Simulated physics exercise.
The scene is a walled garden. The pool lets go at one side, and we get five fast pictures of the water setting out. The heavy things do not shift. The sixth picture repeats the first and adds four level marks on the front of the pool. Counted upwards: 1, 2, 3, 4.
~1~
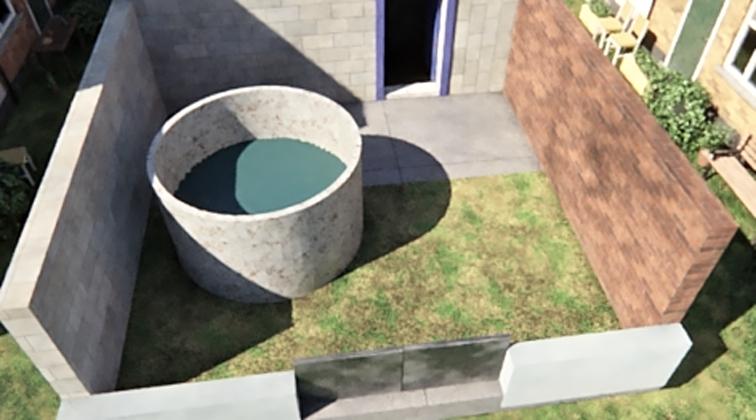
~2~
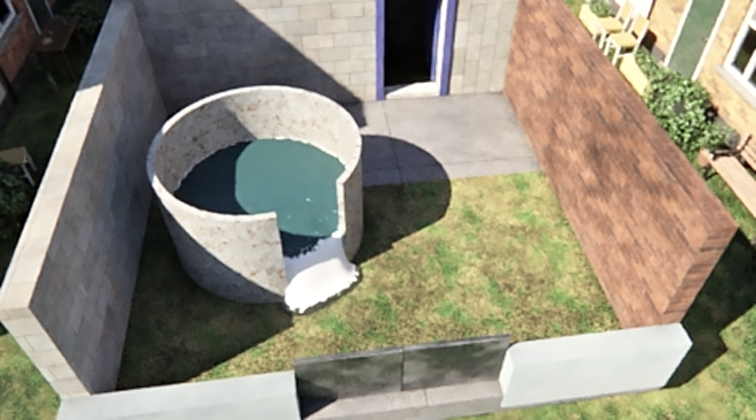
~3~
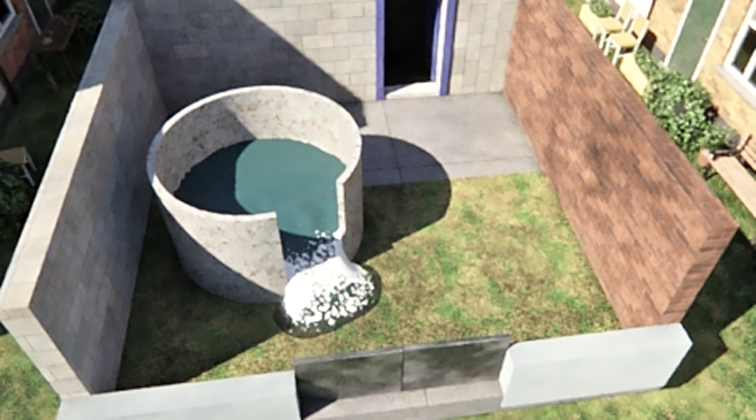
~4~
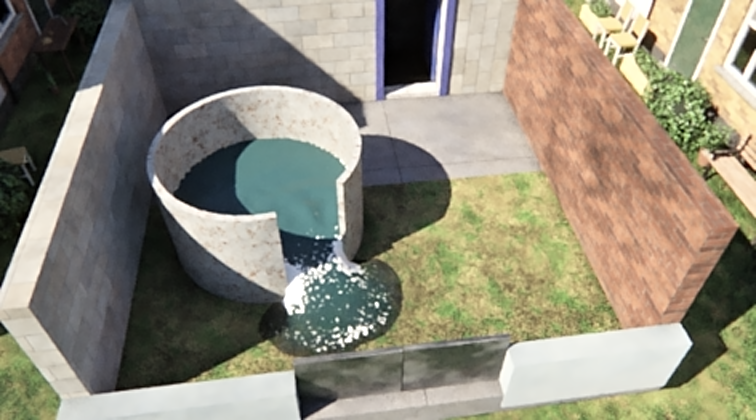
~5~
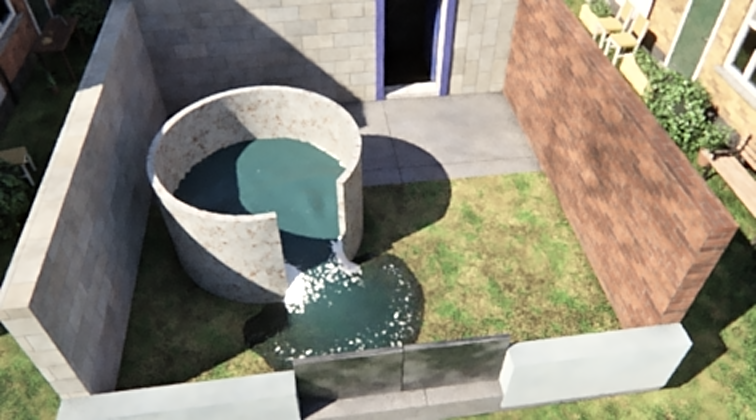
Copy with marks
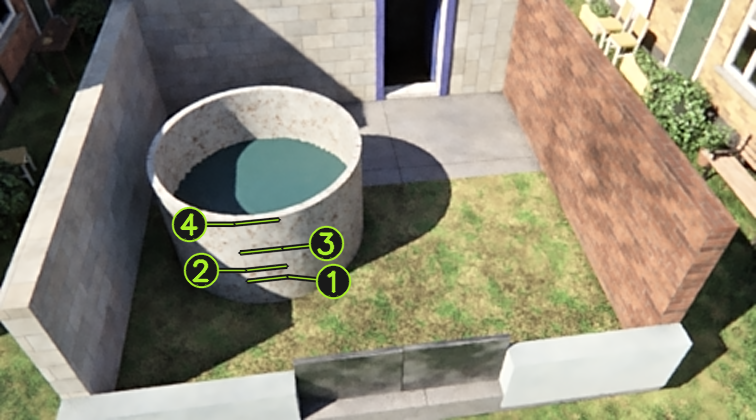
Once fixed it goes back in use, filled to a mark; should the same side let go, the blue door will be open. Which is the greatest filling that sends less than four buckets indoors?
Mark 2.
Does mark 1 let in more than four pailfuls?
No.
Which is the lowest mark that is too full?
That would be 3.
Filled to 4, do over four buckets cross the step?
Yes, it does.
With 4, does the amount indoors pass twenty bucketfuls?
Yes.
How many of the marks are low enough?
Two.
In lime, 1 at (268, 279); 2 at (265, 268); 3 at (262, 250); 4 at (256, 222); from the bottom up 1, 2, 3, 4.
With 1, nothing gets over.
With 2, a splash gets over, under a bucket.
With 3, about 11 bucketfuls get in.
With 4, dozens of bucketfuls pour in.
